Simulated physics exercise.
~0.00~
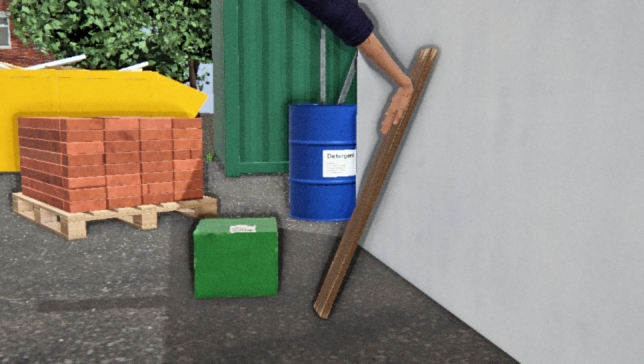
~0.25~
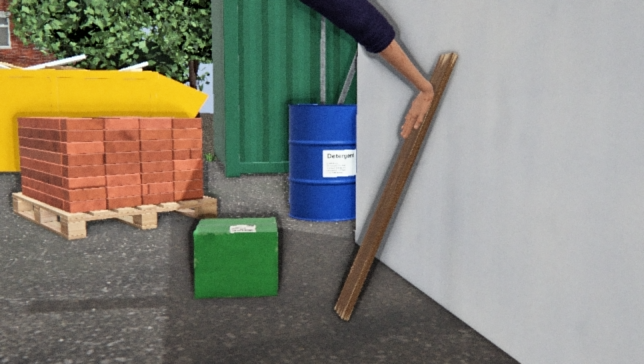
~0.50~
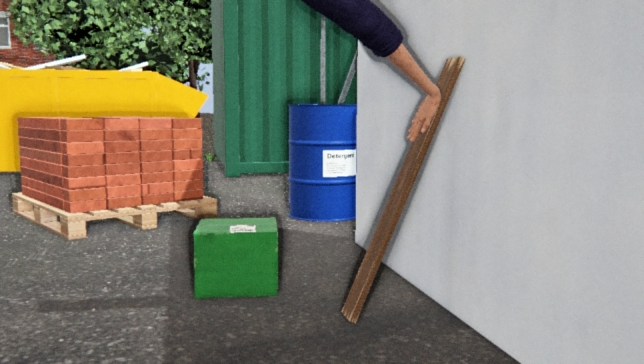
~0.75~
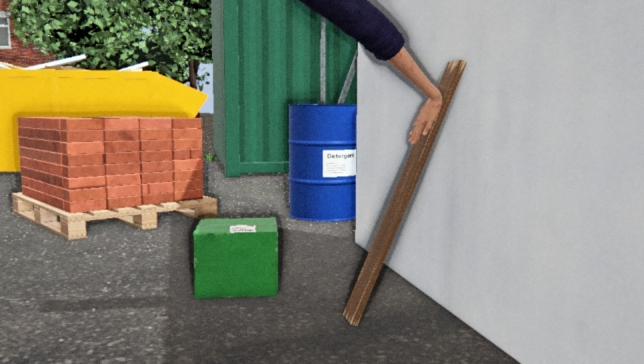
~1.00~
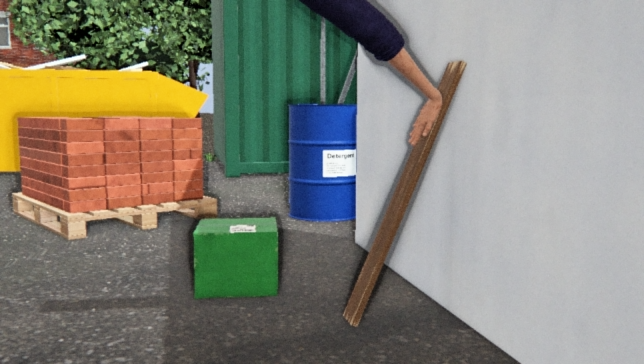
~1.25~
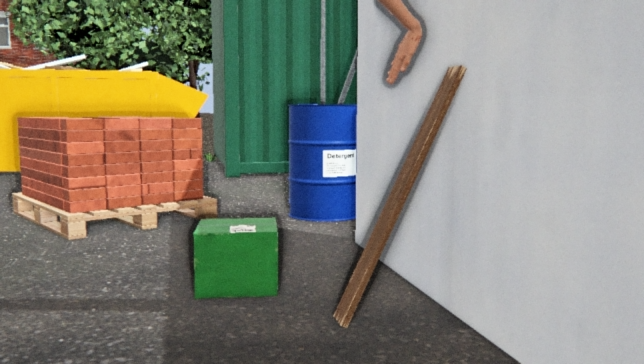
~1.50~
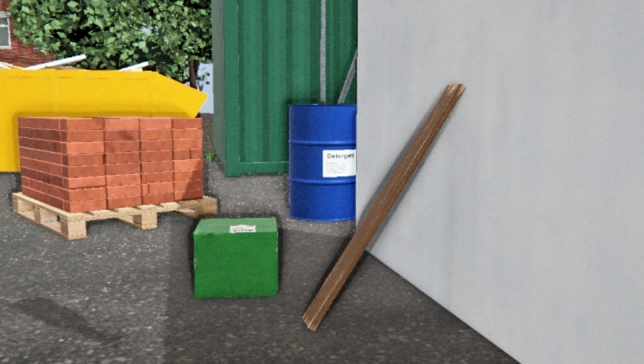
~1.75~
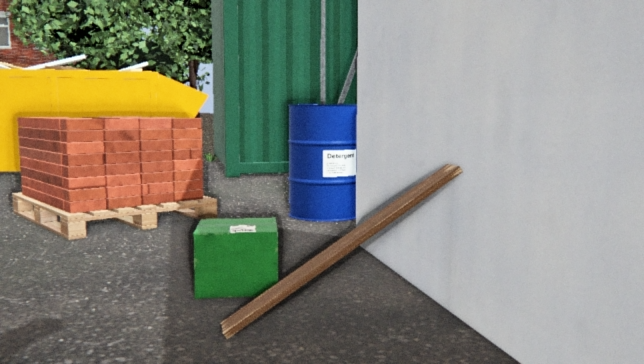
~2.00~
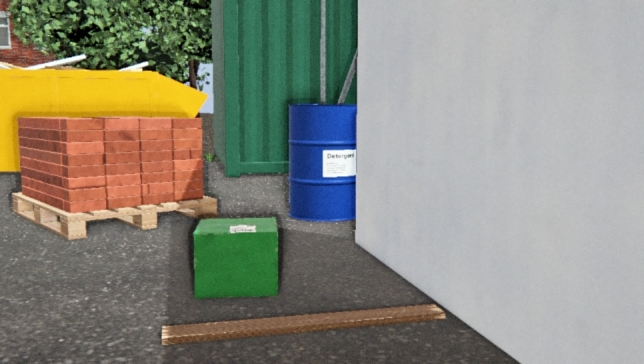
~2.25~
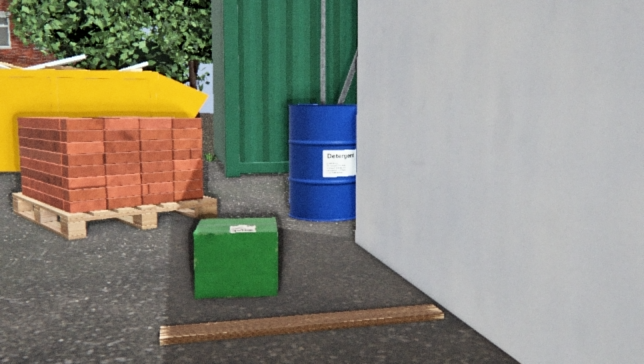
A brown plank leant on a wall by a hand slides down flat once released.
